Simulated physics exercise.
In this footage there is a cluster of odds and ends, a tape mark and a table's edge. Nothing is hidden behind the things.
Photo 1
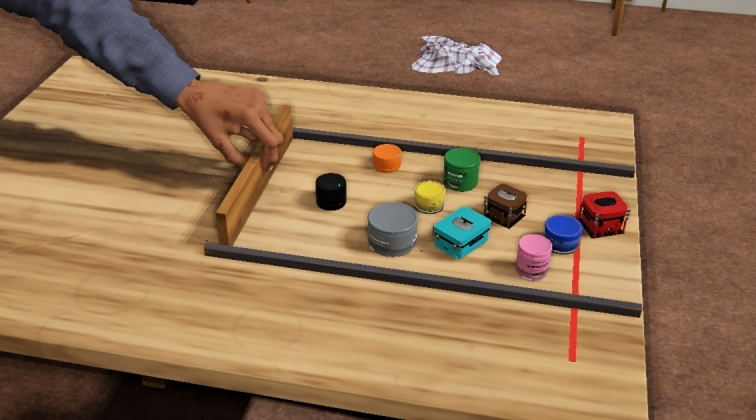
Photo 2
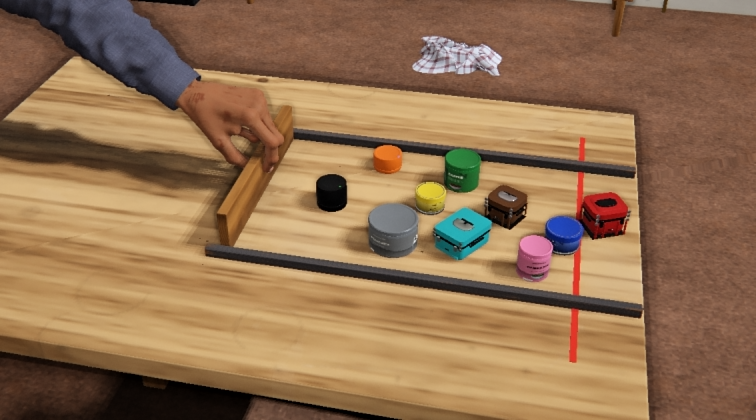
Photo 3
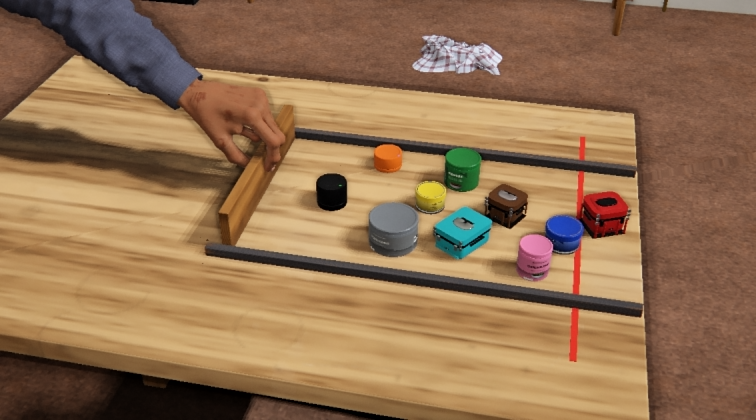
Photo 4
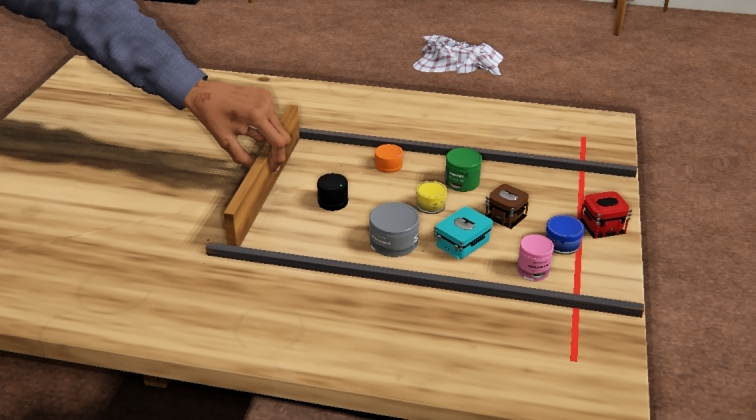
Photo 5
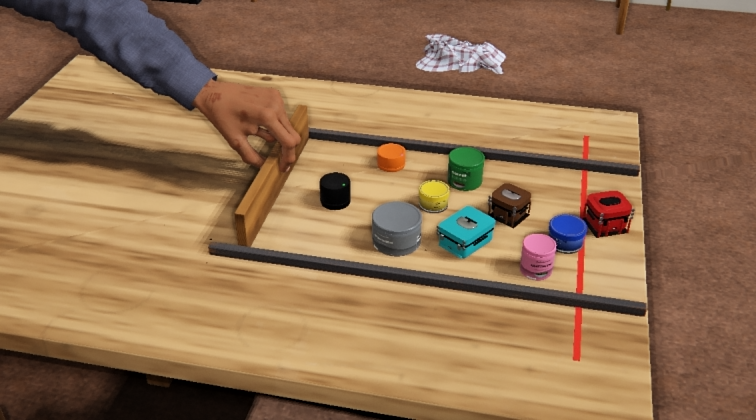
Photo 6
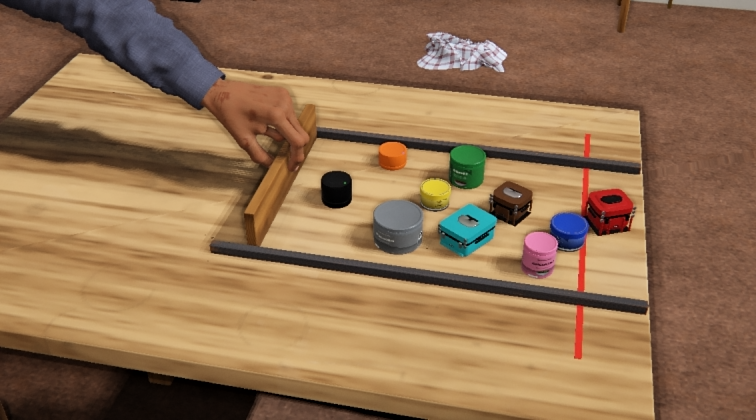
A hand in a blue-grey sleeve slides an upright wooden board a short way rightward across a pale wooden table, seen from above at an angle. Between two dark rails sit black, orange, grey, yellow and green tubs, then turquoise and brown cases, with pink, blue and red items near a red line at right. The objects keep their arrangement, while the view shifts very slightly.
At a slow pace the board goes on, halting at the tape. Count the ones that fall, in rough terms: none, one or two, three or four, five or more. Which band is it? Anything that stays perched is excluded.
The band is one or two.
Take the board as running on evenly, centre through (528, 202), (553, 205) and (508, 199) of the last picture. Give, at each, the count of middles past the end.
Going through the three positions, you'd get 0, 0 and 0.
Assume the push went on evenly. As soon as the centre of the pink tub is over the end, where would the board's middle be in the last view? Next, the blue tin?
First near (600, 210), second near (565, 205).
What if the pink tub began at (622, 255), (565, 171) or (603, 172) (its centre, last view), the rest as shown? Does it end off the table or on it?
Going through the places in order, it ends up falling, it keeps its spot, and it keeps its spot.
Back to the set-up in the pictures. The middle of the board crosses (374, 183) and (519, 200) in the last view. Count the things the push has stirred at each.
At the first spot the count is 2, and at the second it is 10.
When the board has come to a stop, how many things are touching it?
That makes 5.
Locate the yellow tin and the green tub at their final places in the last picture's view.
(600, 208) and (605, 184), approximately.
Early on, none off yet; red case at rest near (609, 211); blue tin at rest near (568, 232); pink tub at rest near (539, 255).
A while later, none off yet; red case travelled a little near (626, 206); blue tin travelled about its own width near (622, 231); pink tub travelled well along near (593, 275).
Finally, the number that fall off is one or two; lost, blue tin.
